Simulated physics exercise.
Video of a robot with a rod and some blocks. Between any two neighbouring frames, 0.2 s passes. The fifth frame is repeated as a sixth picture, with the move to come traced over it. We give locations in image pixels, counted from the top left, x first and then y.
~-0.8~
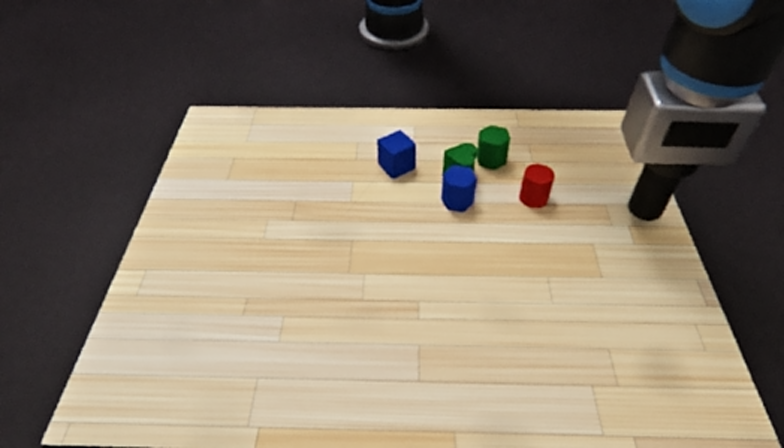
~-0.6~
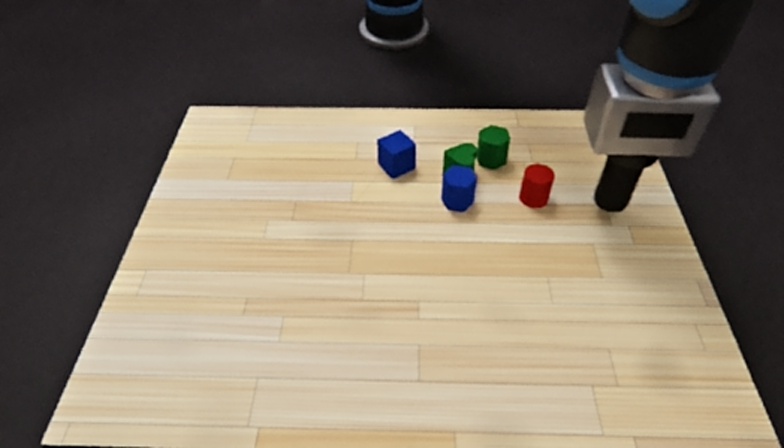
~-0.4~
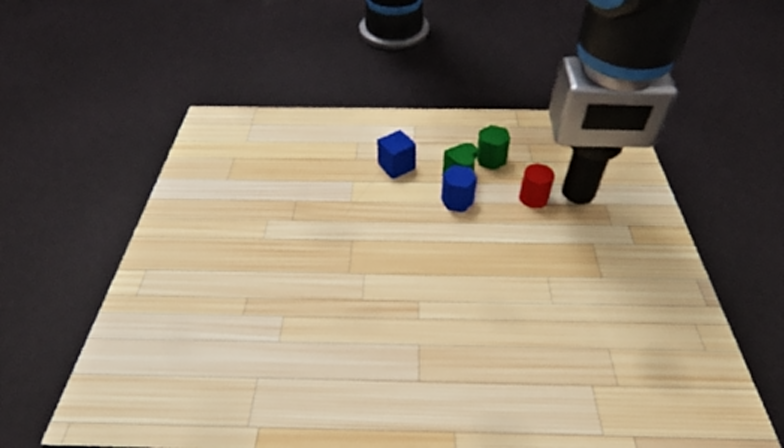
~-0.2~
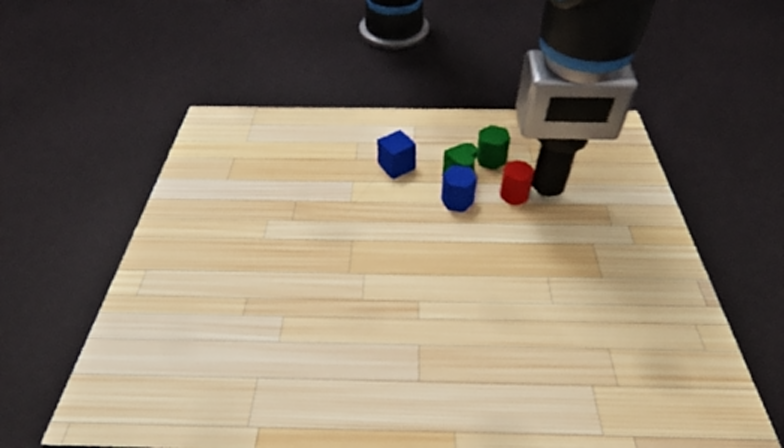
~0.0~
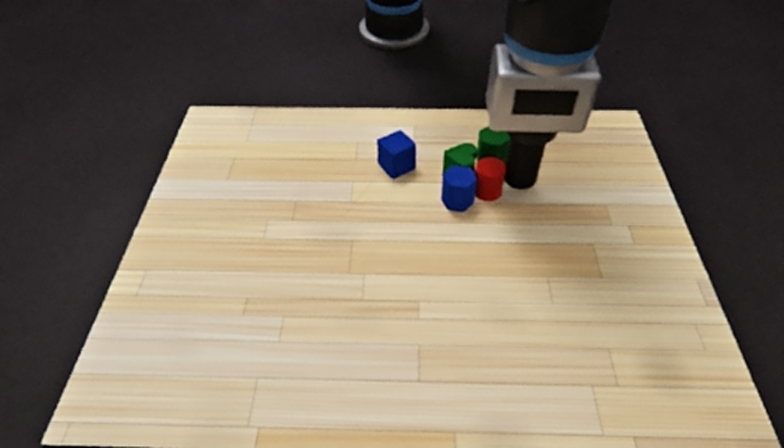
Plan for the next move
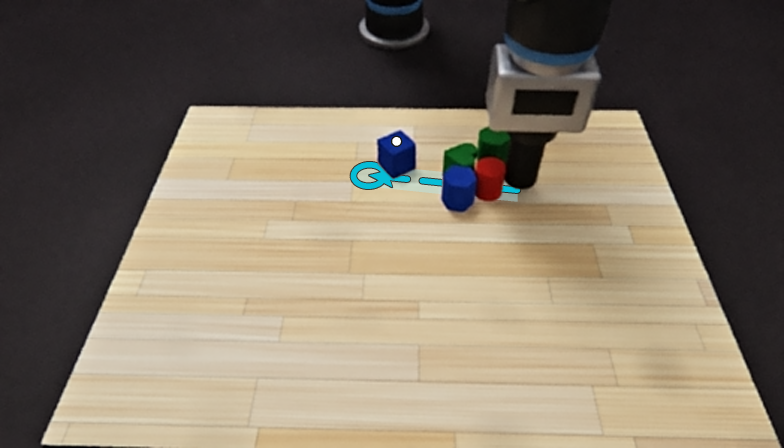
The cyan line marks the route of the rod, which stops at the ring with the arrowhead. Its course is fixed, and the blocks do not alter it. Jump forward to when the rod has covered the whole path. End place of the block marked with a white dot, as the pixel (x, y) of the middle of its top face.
I'd place it at (380, 131), taking the centre of its top.
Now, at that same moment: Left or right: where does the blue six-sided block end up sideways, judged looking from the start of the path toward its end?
Seen from start to end, it moves left.
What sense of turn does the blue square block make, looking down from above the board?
My prediction: CCW.
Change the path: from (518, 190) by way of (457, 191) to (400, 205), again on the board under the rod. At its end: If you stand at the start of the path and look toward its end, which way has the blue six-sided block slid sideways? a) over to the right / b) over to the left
Choice b: Over to the left.
The drawn path runs straight from (518, 190) to (369, 175); the dot is on the blue square block.
On the path given first. One third of the way, rod at (468, 175); blue six-sided block at (430, 186), turned 60° anticlockwise; green heart at (440, 147), turned 80° clockwise; red circular block at (440, 166).
Two thirds of the way, rod at (417, 170); blue square block at (384, 133), turned 60° anticlockwise; blue six-sided block at (425, 188), turned 75° anticlockwise; green heart at (412, 134); red circular block at (395, 170).
At the end, rod at (368, 165); blue square block at (380, 131), turned 50° anticlockwise; blue six-sided block at (425, 188), turned 75° anticlockwise; green heart at (409, 133), turned 175° clockwise; red circular block at (376, 173).
